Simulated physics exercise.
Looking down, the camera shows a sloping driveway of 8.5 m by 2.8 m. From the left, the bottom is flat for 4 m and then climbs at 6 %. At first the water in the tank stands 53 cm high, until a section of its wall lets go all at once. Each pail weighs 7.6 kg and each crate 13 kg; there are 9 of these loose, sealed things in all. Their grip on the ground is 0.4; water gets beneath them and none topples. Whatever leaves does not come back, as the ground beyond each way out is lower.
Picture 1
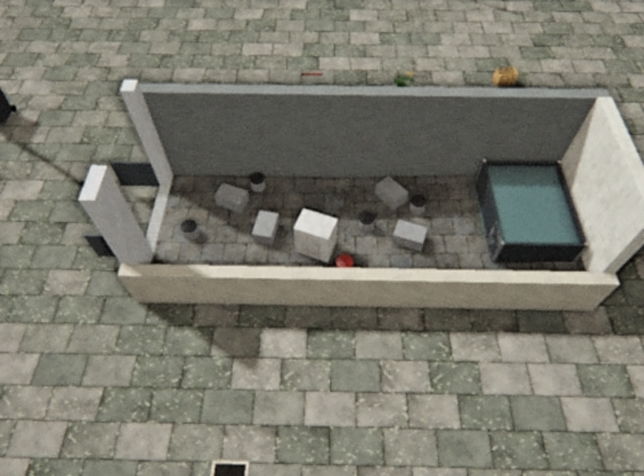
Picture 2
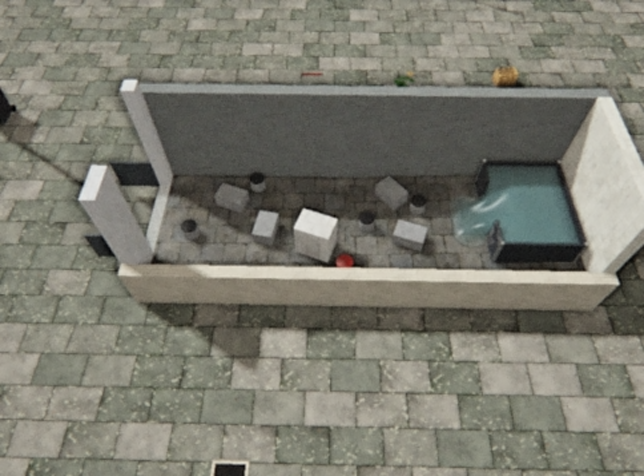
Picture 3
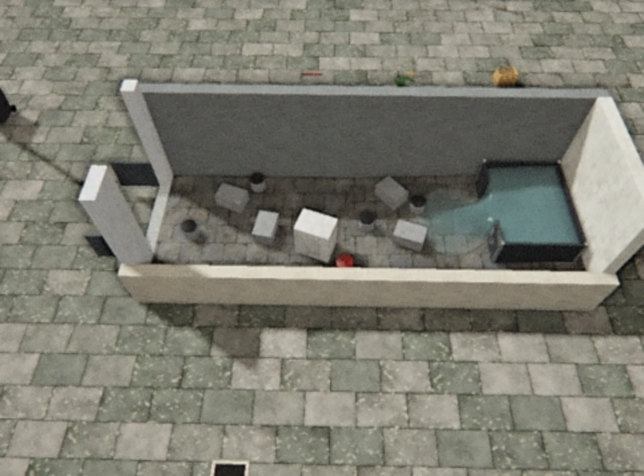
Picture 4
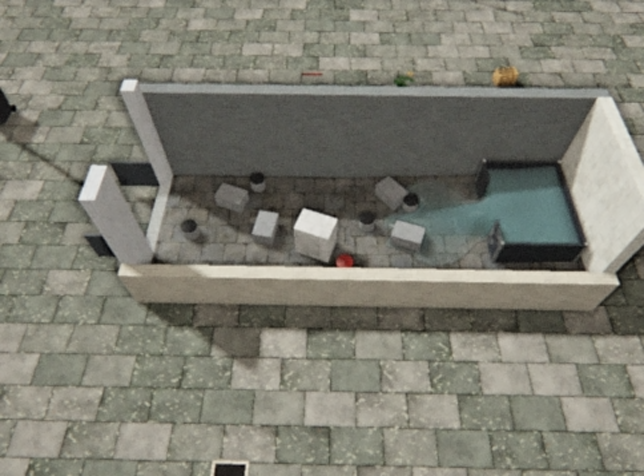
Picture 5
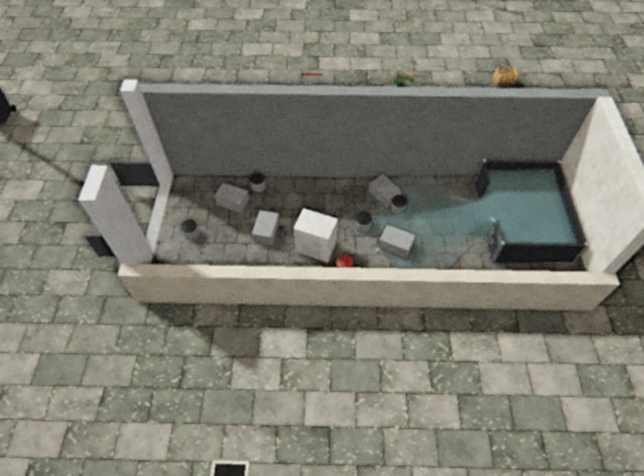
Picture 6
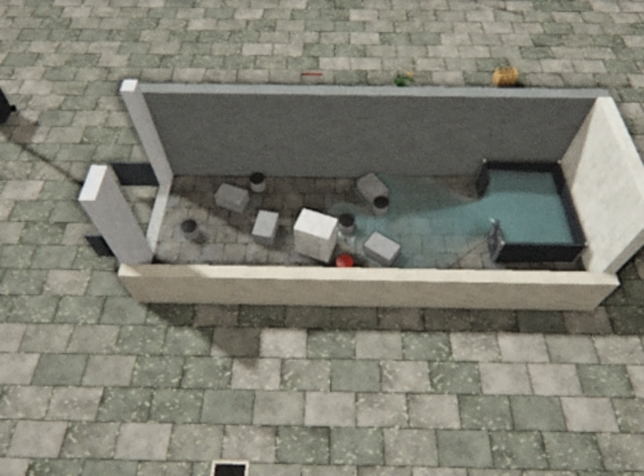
In a walled driveway, water pours leftward from a tank and pushes several blocks and pots left.
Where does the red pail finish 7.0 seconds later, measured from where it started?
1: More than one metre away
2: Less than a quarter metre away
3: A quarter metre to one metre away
1, more than one metre away.
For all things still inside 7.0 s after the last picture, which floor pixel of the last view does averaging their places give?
Close to (260, 269).
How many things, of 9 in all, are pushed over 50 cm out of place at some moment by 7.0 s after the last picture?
By my count, 9.
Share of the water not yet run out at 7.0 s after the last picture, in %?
Around 60 % of the water.
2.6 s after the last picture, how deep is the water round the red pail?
I'd put it at about 7 cm.
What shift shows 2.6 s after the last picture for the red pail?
Close to 300 cm.
Then, 0.6 s after the last picture the red pail is near (318, 271), 0.6 m from its start, aground; 0 of 9 are out; 1 afloat.
Then, 2.6 s after the last picture the red pail is near (177, 263), 3.2 m from its start, aground; 4 of 9 are out; 3 afloat.
Then, 4.6 s after the last picture the red pail is near (169, 265), 3.4 m from its start, aground; 6 of 9 are out; 1 afloat.
Then, 7.0 s after the last picture the red pail is near (178, 257), 3.2 m from its start, aground; 7 of 9 are out; 0 afloat.
